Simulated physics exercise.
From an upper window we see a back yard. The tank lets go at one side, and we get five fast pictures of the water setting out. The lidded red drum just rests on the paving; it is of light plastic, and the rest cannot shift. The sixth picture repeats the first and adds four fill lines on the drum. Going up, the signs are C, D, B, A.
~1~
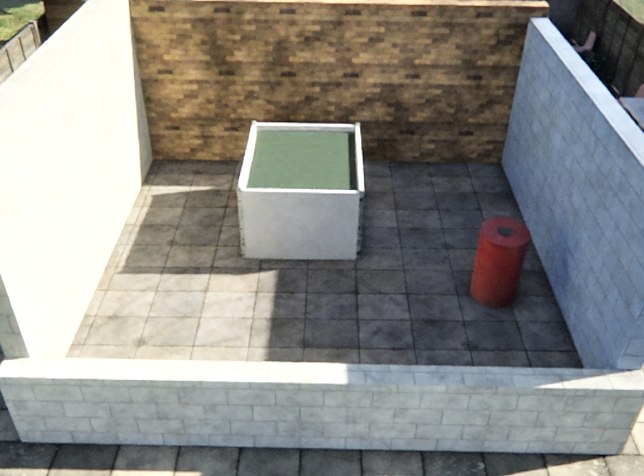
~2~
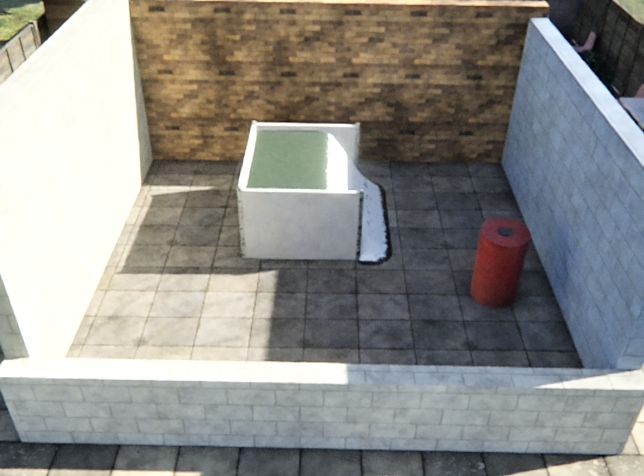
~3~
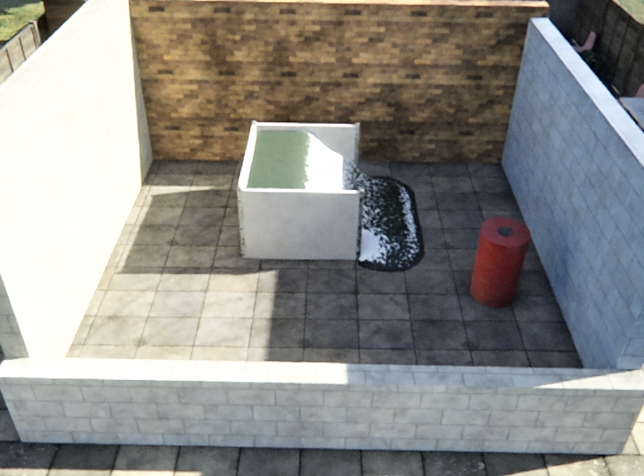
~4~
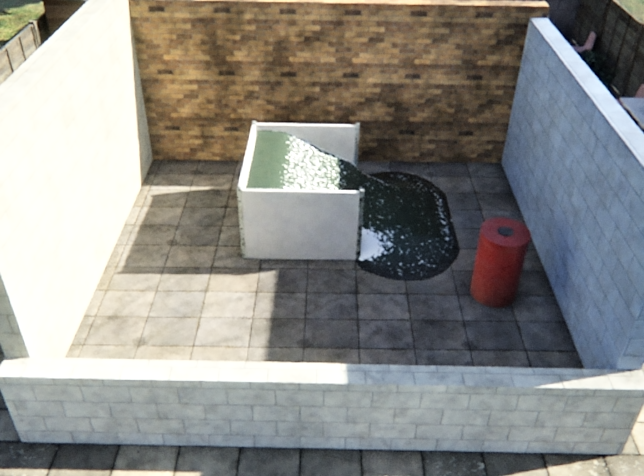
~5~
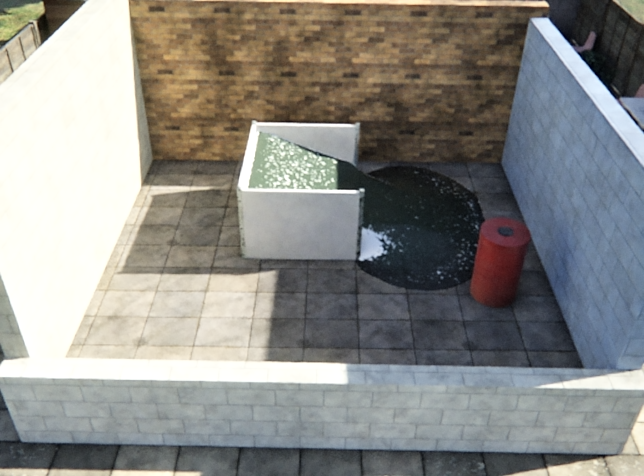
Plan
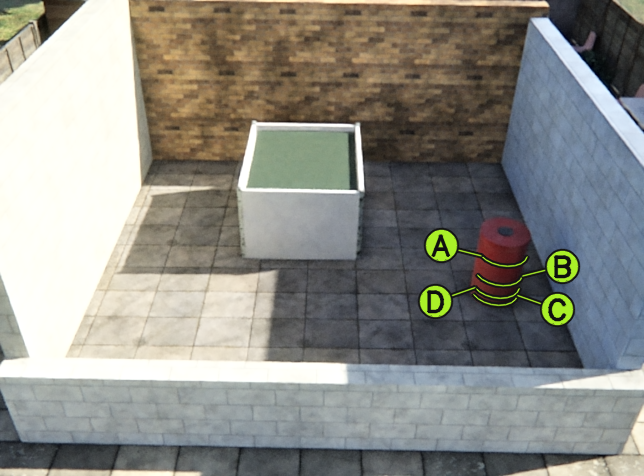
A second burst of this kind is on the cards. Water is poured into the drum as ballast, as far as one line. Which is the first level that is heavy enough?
That is mark A.
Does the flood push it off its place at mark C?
Yes, that goes wrong.
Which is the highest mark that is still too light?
That would be B.
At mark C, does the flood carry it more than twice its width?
Yes, it does.
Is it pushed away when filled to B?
Yes.
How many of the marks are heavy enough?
One.
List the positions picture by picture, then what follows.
Lid of the red drum at (506, 231); tank full, its middle at (304, 160), in the first frame.
In the second frame, 3 % of the ground wet, in view closest to the drum at (378, 256).
In the third frame, 7 % of the ground wet, in view closest to the drum at (418, 252).
In the fourth frame, 12 % of the ground wet, in view closest to the drum at (436, 268).
Lid of the red drum at (506, 231); 17 % of the ground wet, in view closest to the drum at (459, 279), in the fifth frame.
On the marked copy, A at (507, 266); B at (503, 285); C at (498, 305); D at (500, 298); from the bottom up C, D, B, A.
With A, it shifts by a finger or two and stays.
With B, it is pushed about its own width away.
With C, it is pushed about 7 times its own width away.
With D, it is pushed about 8 times its own width away.
